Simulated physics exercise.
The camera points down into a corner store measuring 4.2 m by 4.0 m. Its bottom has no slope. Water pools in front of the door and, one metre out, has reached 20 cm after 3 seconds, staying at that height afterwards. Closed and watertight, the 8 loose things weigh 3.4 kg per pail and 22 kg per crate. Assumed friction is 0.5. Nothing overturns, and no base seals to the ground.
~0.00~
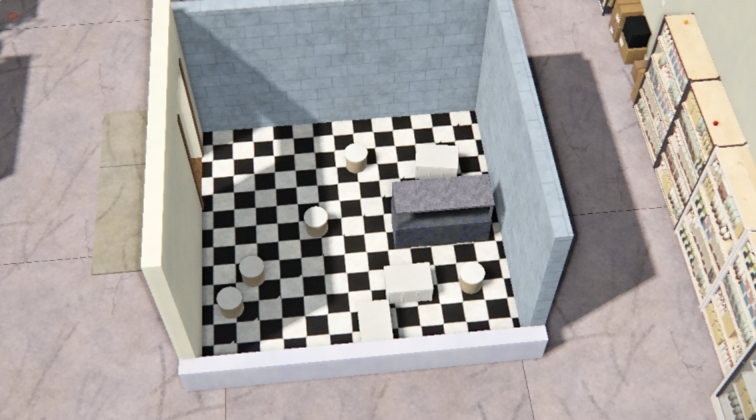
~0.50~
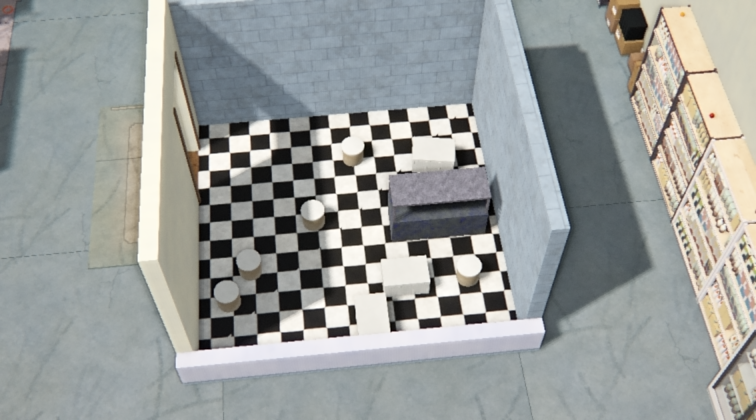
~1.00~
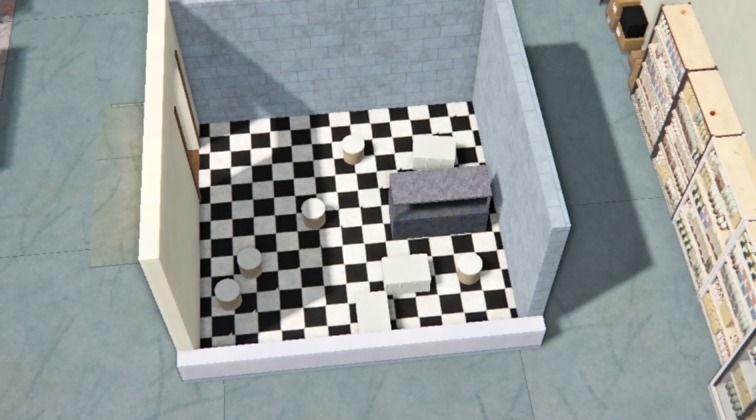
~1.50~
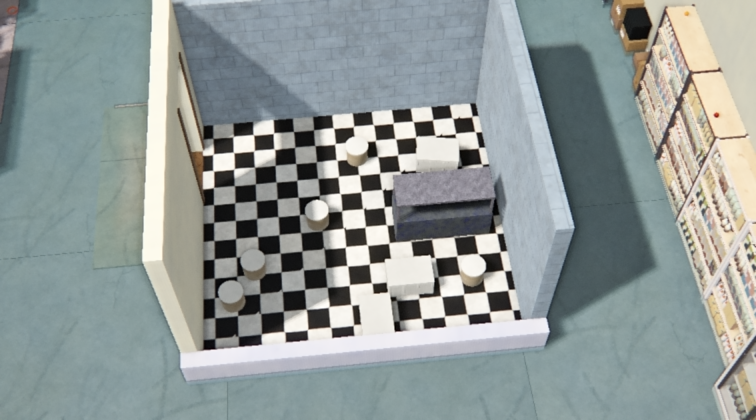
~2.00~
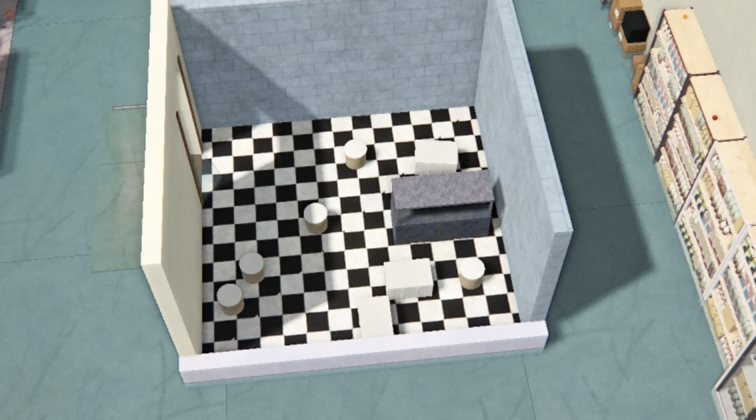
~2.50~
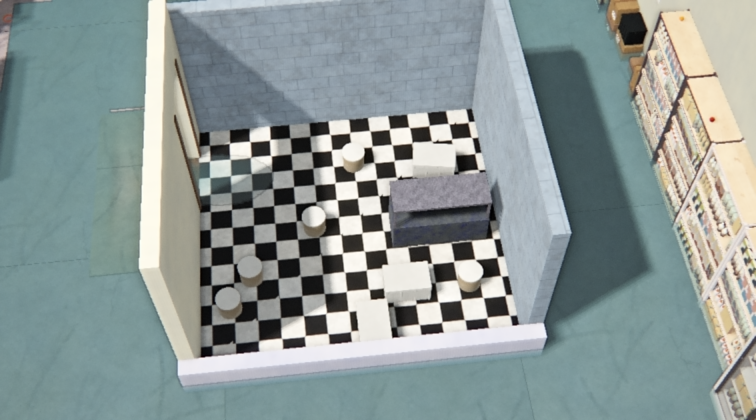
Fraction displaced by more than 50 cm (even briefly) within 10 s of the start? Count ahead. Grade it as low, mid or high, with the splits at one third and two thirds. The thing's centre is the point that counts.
Grade: Low, under a third.
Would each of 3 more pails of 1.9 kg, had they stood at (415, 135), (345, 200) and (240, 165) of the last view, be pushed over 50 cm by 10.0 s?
Above the limit, then above the limit, then above the limit.
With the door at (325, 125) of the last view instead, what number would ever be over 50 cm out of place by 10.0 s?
So the tally would be 3.
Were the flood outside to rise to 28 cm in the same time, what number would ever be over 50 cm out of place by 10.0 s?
3.
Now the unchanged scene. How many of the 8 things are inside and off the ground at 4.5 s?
The count is 0.
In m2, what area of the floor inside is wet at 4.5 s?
7.5 m2.
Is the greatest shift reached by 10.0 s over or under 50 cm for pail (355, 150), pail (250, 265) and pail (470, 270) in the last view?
Taking them in turn, the first is beyond the limit, the second within the limit and the third within the limit.
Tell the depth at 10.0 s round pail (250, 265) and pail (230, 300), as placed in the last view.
Roughly 1 and 2 cm.
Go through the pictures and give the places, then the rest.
A pail at (251, 266), on the bottom; a crate at (409, 278) rests on the ground; 0.0 m2 under water; 0 of 8 have shifted, in the first frame.
A pail at (248, 259), on the bottom; a crate at (405, 271), on the bottom; 0.0 m2 under water; 0 of 8 have shifted, in the second frame.
A pail at (249, 258), on the bottom; a crate at (406, 269) rests on the ground; 0.0 m2 under water; 0 of 8 have shifted, in the third frame.
A pail at (253, 260) rests on the ground; a crate at (410, 271) rests on the ground; 0.0 m2 under water; 0 of 8 have shifted, in the fourth frame.
A pail at (251, 263), on the bottom; a crate at (408, 273) rests on the ground; water covers 0.1 m2; 0 of 8 have shifted, in the fifth frame.
A pail at (250, 266) rests on the ground; a crate at (407, 276), on the bottom; 0.7 m2 under water; 0 of 8 have shifted, in the sixth frame.
After 3.5 s 0 of 8 are over 50 cm from their spots; 0 afloat.
After 4.5 s 0 of 8 are over 50 cm from their spots; 0 afloat.
After 7.0 s 2 of 8 are over 50 cm from their spots; 1 afloat.
After 10.0 s 2 of 8 are over 50 cm from their spots, and 2 have been at some point; 3 afloat.
